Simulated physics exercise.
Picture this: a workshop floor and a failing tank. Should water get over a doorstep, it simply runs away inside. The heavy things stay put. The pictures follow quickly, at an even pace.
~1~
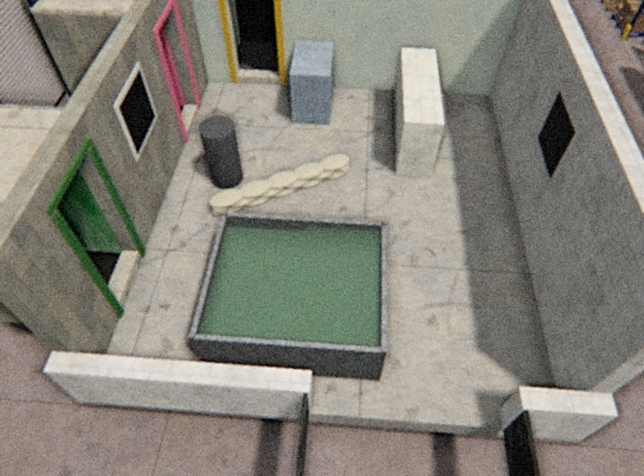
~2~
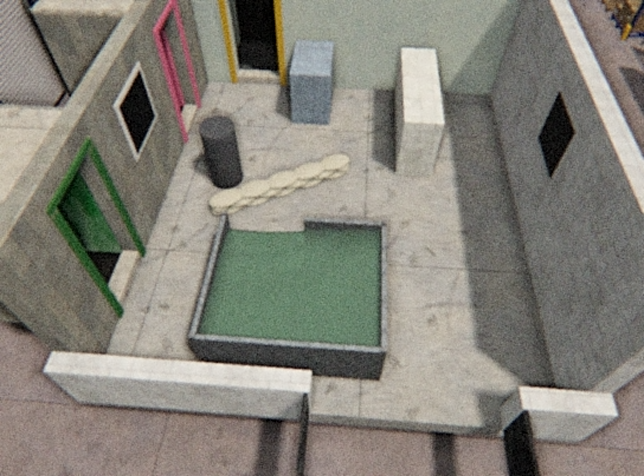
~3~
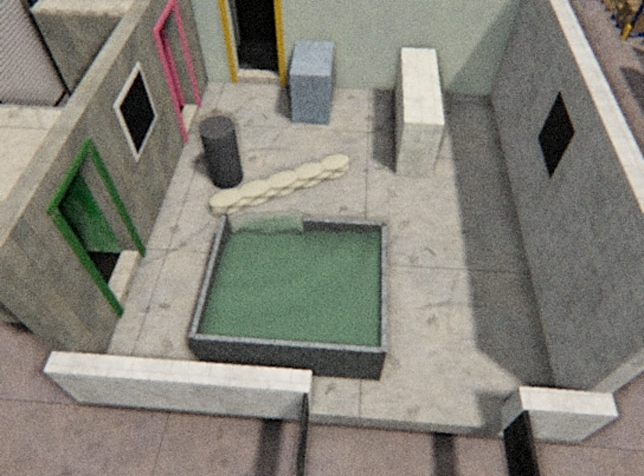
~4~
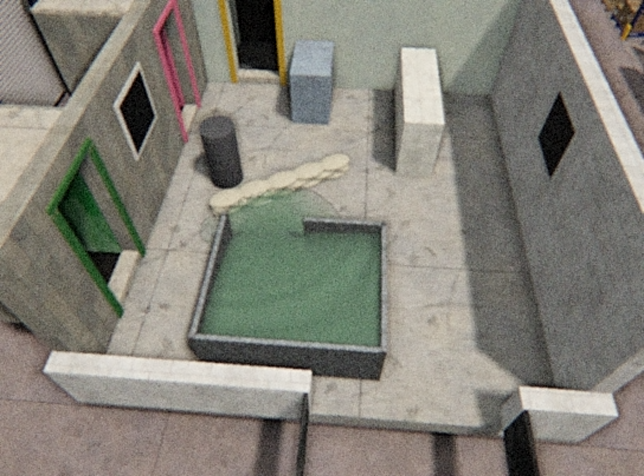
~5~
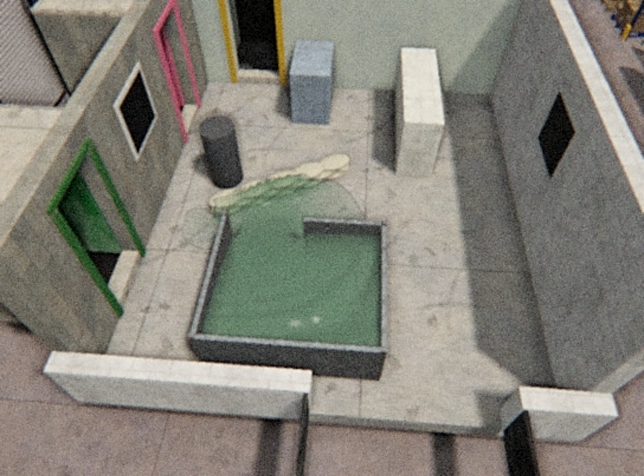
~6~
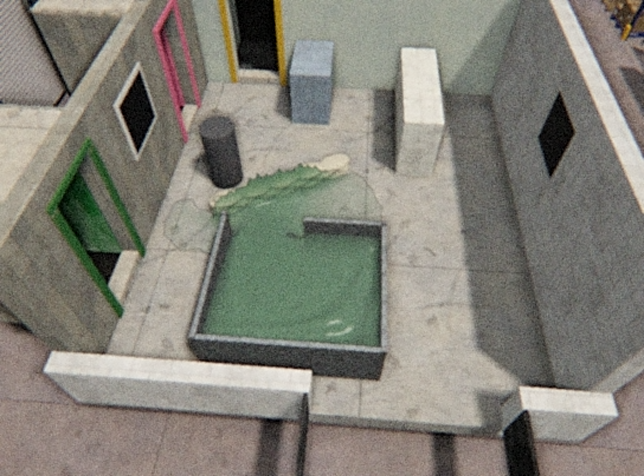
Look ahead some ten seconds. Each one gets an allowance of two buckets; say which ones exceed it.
Result: The yellow door keeps it to two buckets, the pink door keeps it to two buckets, the green door keeps it to two buckets.
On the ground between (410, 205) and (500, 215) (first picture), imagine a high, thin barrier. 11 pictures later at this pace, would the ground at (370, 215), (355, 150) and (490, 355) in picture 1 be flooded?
Lab note - point 1: Inundated; point 2: Inundated; point 3: Parched.
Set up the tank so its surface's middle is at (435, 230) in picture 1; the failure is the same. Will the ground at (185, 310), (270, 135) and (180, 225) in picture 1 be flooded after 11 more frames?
Result: Spared; inundated; spared.
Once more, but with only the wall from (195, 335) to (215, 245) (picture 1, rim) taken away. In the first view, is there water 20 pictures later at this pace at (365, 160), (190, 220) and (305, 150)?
Taking the three spots as listed, they end up spared, inundated and inundated.
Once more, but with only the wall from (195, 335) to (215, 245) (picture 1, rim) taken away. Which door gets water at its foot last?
The yellow one, I reckon.
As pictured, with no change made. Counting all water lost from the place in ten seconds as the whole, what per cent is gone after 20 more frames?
Near 0 in a hundred.
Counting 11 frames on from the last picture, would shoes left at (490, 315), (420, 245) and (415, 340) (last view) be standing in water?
First spot not wet, second inundated, third not wet.
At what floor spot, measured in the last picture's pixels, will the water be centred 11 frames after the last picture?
Near (302, 251) in the last view.
A moment on, water covers 25 % of the floor; the yellow door not reached, the pink door not reached, the green door not reached.
Next, water covers 55 % of the floor; the yellow door not reached, the pink door wet at the sill, nothing in, the green door wet at the sill, nothing in.
Then, water covers 80 % of the floor; the yellow door wet at the sill, nothing in, the pink door wet at the sill, nothing in, the green door wet at the sill, nothing in.
Later, water covers 90 % of the floor; the yellow door wet at the sill, nothing in, the pink door wet at the sill, nothing in, the green door wet at the sill, nothing in.
In the end, water covers 95 % of the floor; the yellow door wet at the sill, nothing in, the pink door wet at the sill, nothing in, the green door wet at the sill, nothing in.
